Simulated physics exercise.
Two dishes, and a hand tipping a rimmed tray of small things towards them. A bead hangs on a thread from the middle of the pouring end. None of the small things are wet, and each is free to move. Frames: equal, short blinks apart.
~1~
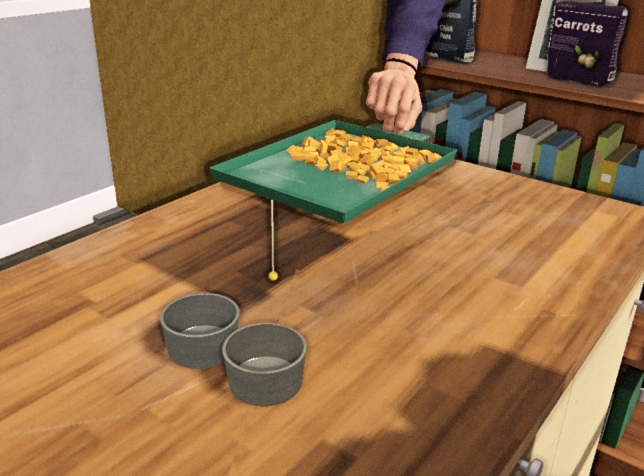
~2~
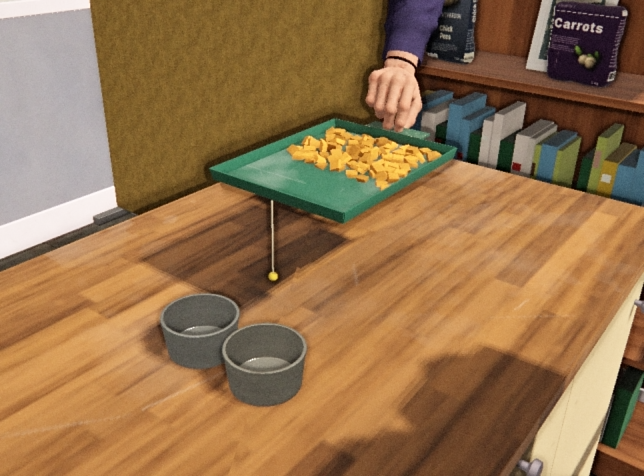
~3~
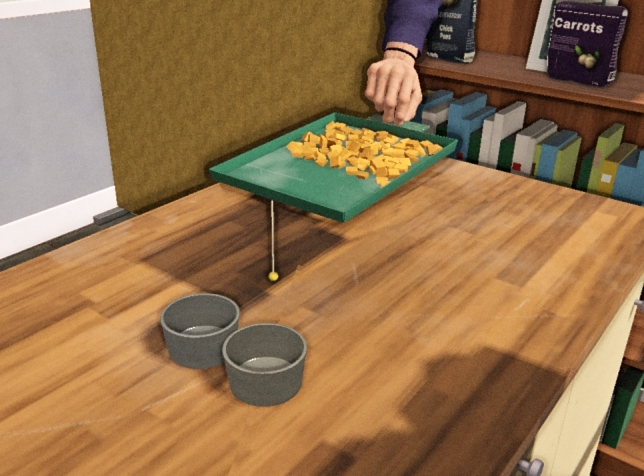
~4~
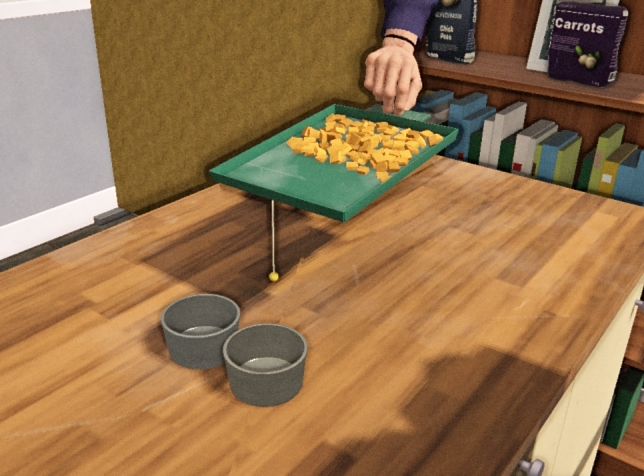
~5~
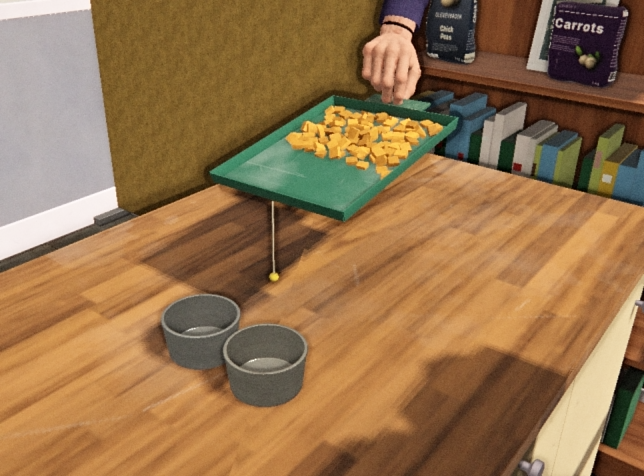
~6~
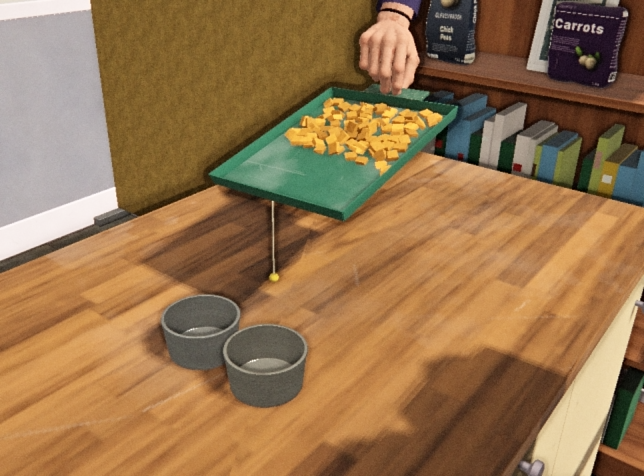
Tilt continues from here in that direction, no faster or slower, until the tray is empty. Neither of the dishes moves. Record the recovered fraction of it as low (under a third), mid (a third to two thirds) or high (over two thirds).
Recovered fraction: Low.
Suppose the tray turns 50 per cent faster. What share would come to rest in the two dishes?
That comes to about 20 in every hundred.
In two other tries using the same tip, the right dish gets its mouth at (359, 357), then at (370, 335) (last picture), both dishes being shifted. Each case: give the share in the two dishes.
First 10 per cent, second 0 per cent.
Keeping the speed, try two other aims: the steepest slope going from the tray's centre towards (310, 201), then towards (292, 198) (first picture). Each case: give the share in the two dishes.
About 0 and 20 percent.
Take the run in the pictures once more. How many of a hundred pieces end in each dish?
Left dish near 20 in a hundred; right dish near 0.
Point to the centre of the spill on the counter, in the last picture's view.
Their resting centre is at about (219, 316).
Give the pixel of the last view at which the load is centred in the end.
Resting centre, last frame: Roughly (220, 323).
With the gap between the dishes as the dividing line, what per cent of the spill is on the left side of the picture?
60 per cent, roughly.
Shortly afterwards, tray tipped steeply; the bulk on the tray; only a few in the left dish; near a quarter in the air.
Next, tray tipped right over; near two thirds on the tray; only a few in the right dish; a little in the left dish; near a quarter outside both.
Some moments later, tray tipped past a quarter turn; a little in the right dish; near a quarter in the left dish; the bulk outside both.
In the end, tray tipped past a quarter turn; a little in the right dish; near a quarter in the left dish; the bulk outside both.
